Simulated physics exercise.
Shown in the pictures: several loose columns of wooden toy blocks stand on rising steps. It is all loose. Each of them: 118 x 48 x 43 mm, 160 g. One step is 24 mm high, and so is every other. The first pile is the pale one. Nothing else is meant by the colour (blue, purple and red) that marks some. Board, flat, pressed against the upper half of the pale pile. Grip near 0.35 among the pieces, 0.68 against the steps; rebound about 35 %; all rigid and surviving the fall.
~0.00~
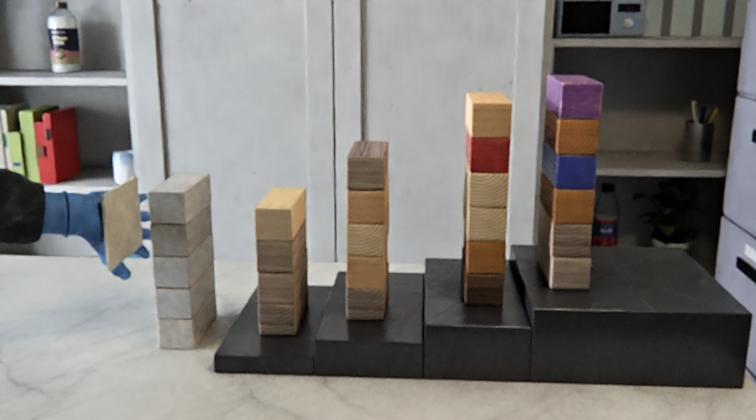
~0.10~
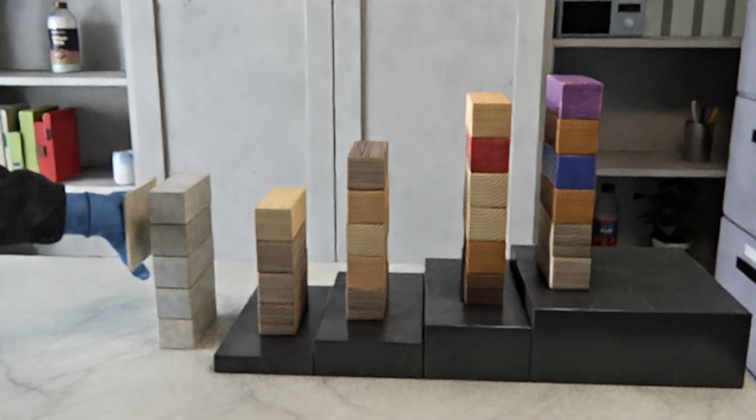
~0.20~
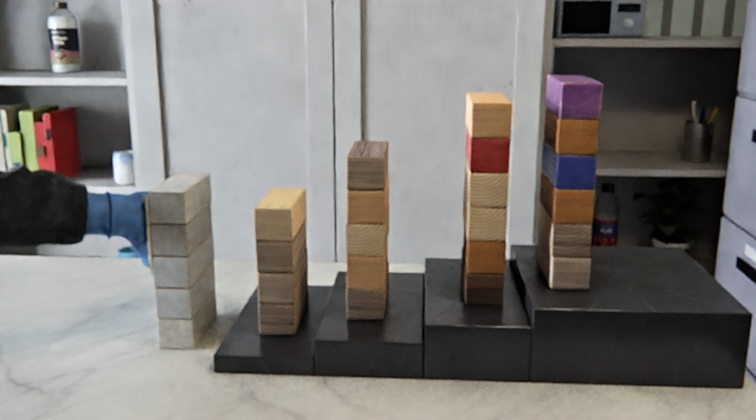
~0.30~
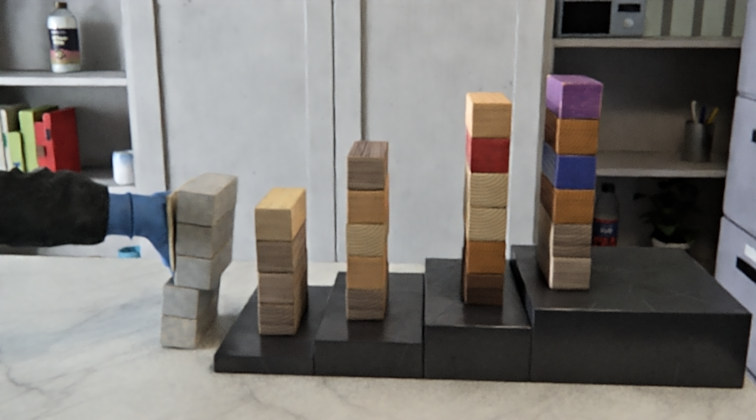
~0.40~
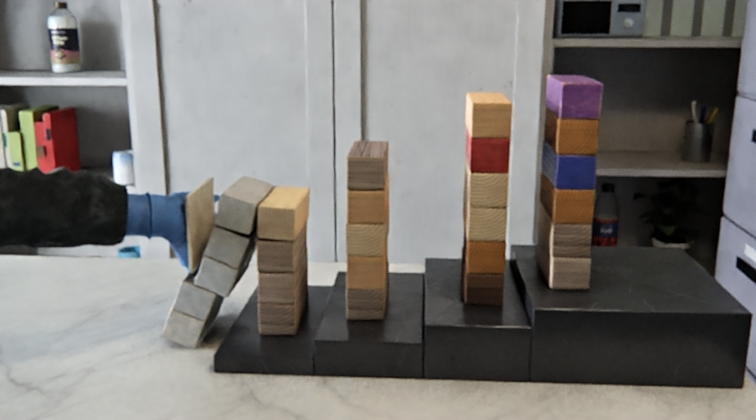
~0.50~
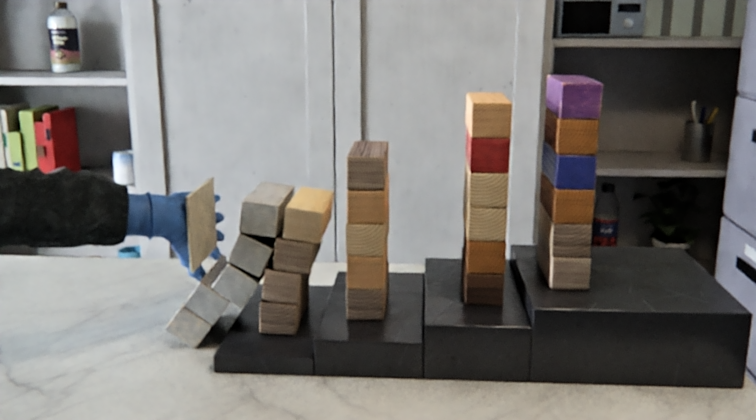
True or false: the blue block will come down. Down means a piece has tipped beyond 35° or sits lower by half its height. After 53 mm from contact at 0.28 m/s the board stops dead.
True.
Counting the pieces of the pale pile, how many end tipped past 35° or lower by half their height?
The count is 5.
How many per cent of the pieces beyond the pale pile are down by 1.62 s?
By then 100 %.
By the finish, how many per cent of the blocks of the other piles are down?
Estimate: About 100% of them.
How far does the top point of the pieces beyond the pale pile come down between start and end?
About 13 cm.
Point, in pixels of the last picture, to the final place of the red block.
I'd place it at about (594, 215) in the final view.
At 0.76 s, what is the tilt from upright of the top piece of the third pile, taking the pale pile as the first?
I'd say it's at some 10° by then.
After 0.76 s, 5 of the pale pile down; none of the 21 other blocks down, 9 disturbed; blue block unmoved.
After 1.24 s, 5 of the pale pile down; 9 of the 21 other blocks down; blue block leaning 7°; purple block leaning 7°.
After 1.62 s, 5 of the pale pile down; 21 of the 21 other blocks down; blue block on its side; purple block on its side.
After 2.10 s, 5 of the pale pile down; 21 of the 21 other blocks down; blue block leaning 49°, 92 cm lower; purple block on its side.
By the end (2.3 s), 5 of the pale pile down; 21 of the 21 other blocks down; blue block on its side; purple block upside down; red block leaning 52°, 9 cm lower.
